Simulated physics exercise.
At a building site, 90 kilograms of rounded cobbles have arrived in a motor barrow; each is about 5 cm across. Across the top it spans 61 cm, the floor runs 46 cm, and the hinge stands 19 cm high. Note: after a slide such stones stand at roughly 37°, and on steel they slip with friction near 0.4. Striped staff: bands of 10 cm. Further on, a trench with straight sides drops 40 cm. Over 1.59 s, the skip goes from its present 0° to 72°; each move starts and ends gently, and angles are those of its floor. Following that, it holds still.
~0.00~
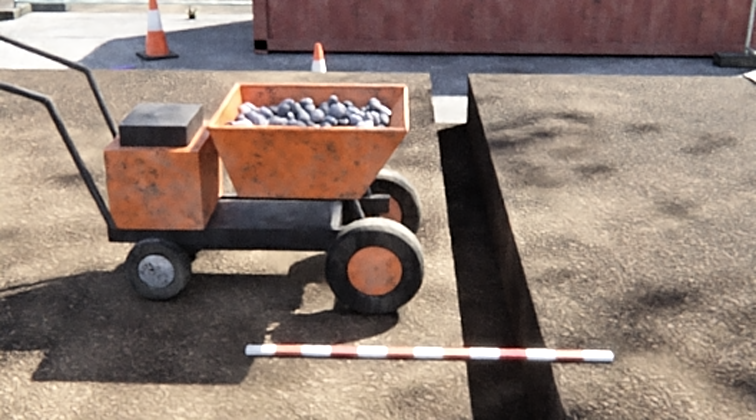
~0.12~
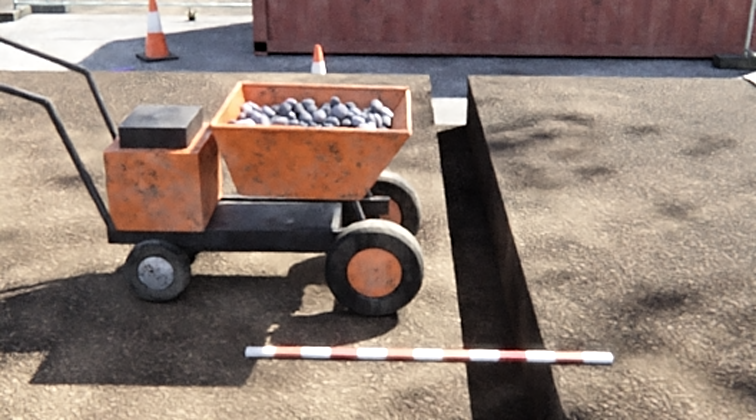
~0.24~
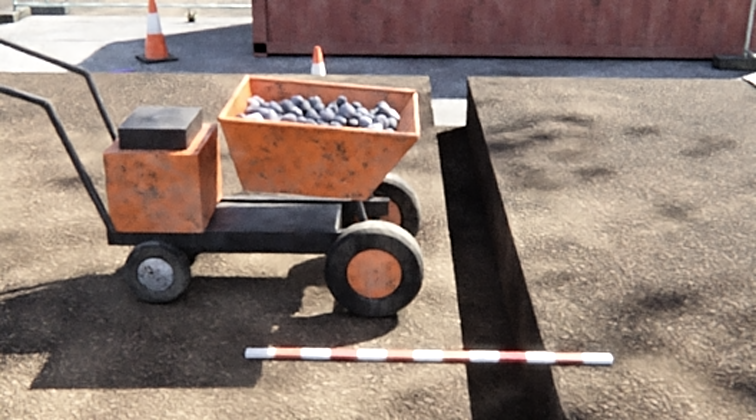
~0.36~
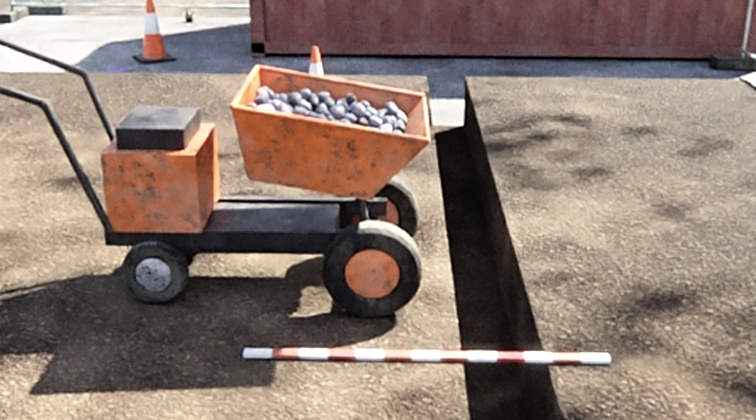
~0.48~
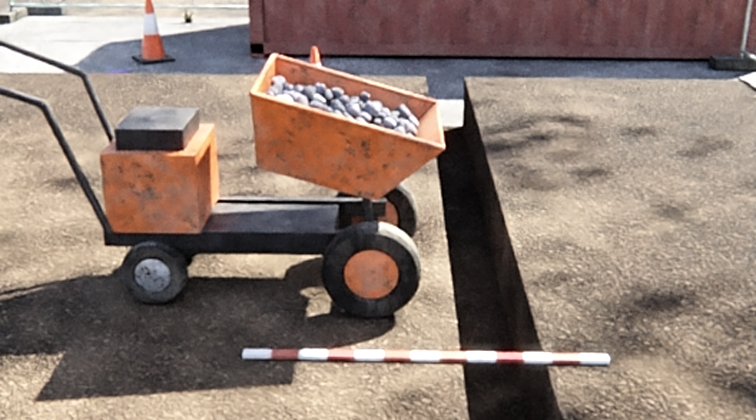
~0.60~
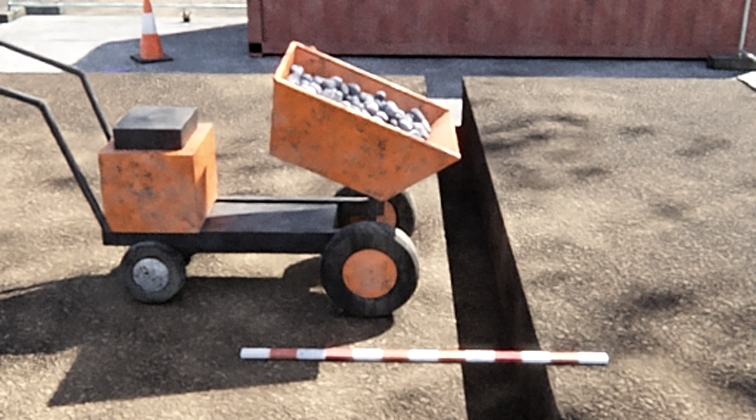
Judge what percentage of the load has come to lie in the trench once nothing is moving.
Roughly 39 in every hundred.
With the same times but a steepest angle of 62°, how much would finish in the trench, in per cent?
Roughly 20 percent.
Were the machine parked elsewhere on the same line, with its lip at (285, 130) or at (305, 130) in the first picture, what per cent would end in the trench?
Roughly 70 per cent, then 95 per cent.
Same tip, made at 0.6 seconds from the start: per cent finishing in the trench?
Something close to 20 per cent.
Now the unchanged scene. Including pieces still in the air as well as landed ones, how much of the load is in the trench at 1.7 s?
Some 0 per cent of the load by that point.
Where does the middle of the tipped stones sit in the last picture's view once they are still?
About (547, 280).
After 1.2 s the floor is at 61°; 100 % in the skip; the foremost stones are at (500, 192).
After 1.7 s the floor is at 72°; 67 % in the skip, 1 % in the trench, 32 % past the trench; the foremost stones are at (615, 290).
After 2.0 s the floor is at 72°; 38 % in the skip, 4 % in the trench, 58 % past the trench; the foremost stones are at (684, 269).
After 4.0 s the floor is at 72°; 0 % in the skip, 39 % in the trench, 61 % past the trench; the foremost stones are at (731, 260).
